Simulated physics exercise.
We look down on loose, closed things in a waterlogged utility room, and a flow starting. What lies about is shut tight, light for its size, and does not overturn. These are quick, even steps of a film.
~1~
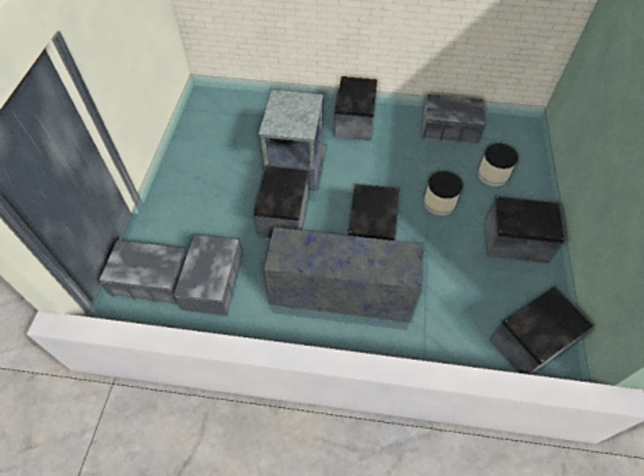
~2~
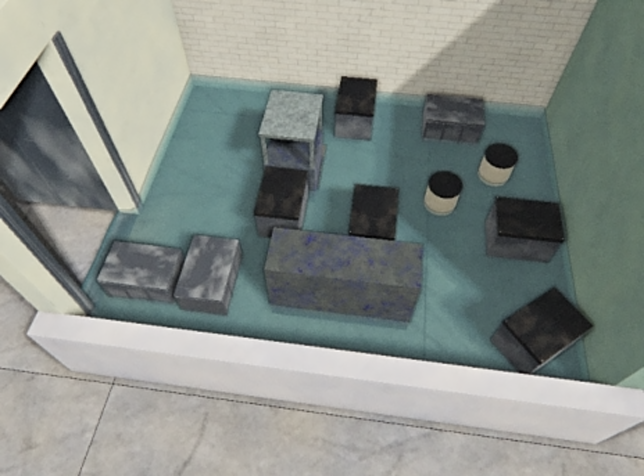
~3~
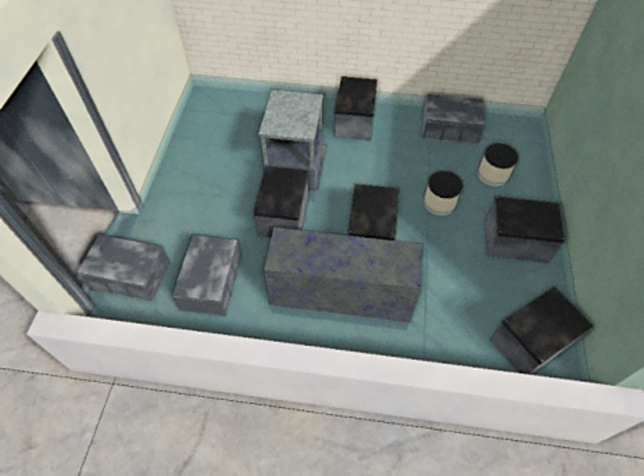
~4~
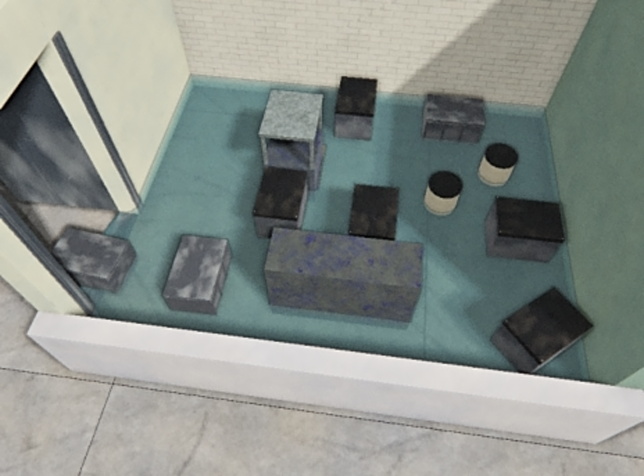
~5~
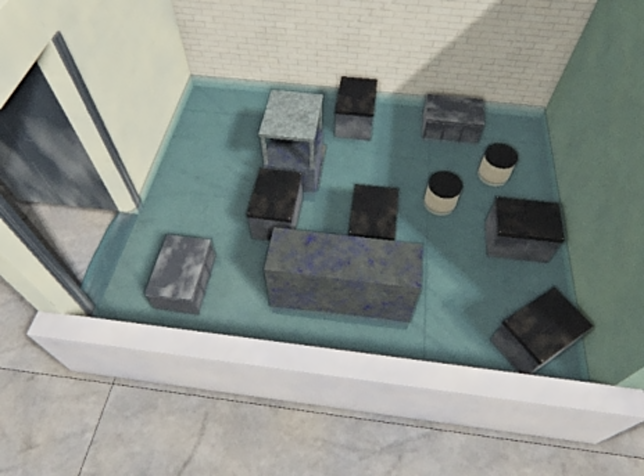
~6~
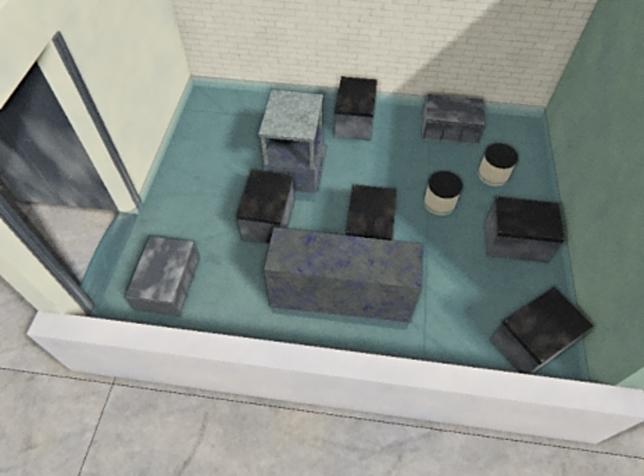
To begin with, dark and grey boxes and two round stools sit about a teal-floored room as the door at left opens. The leftmost grey box then slides left and out through the doorway, and the grey box beside it follows leftward, while a dark-topped box near the middle shifts slightly left.
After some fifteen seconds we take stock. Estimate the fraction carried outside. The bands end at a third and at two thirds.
It is from one to two thirds.
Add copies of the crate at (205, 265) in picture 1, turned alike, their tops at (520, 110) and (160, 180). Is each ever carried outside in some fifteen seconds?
One after the other: Still in, gone.
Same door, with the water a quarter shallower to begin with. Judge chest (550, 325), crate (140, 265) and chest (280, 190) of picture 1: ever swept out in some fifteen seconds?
One after the other: Left behind, yes, washed out.
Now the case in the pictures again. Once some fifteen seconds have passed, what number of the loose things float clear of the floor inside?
I count 6.
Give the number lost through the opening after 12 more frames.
The number is 3.
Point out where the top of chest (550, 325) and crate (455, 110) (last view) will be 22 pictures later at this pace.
At about (496, 328) and (406, 116).
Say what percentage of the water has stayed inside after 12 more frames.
About 74 per cent.
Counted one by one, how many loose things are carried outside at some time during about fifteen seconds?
I count 4.
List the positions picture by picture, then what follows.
The first picture shows a crate at (207, 266), afloat; a chest at (282, 191) floats; 0 of 10 have shifted.
The second picture shows a crate at (207, 266) floats; a chest at (282, 191), afloat; 0 of 10 have shifted.
The third picture shows a crate at (206, 267) floats; a chest at (282, 191) floats; 1 of 10 have shifted.
The fourth picture shows a crate at (196, 266), afloat, close to its start; a chest at (281, 191), afloat; 2 of 10 have shifted.
The fifth picture shows a crate at (179, 266) floats, close to its start; a chest at (275, 193) floats, close to its start; 3 of 10 have shifted.
The sixth picture shows a crate at (161, 268) floats, a stride from its start; a chest at (265, 195) floats, close to its start; 3 of 10 have shifted.
A moment on, 1 of 10 are out; 9 afloat.
Next, 3 of 10 are out; 7 afloat.
Later, 4 of 10 are out; 6 afloat.
In the end, 4 of 10 are out; 6 afloat.
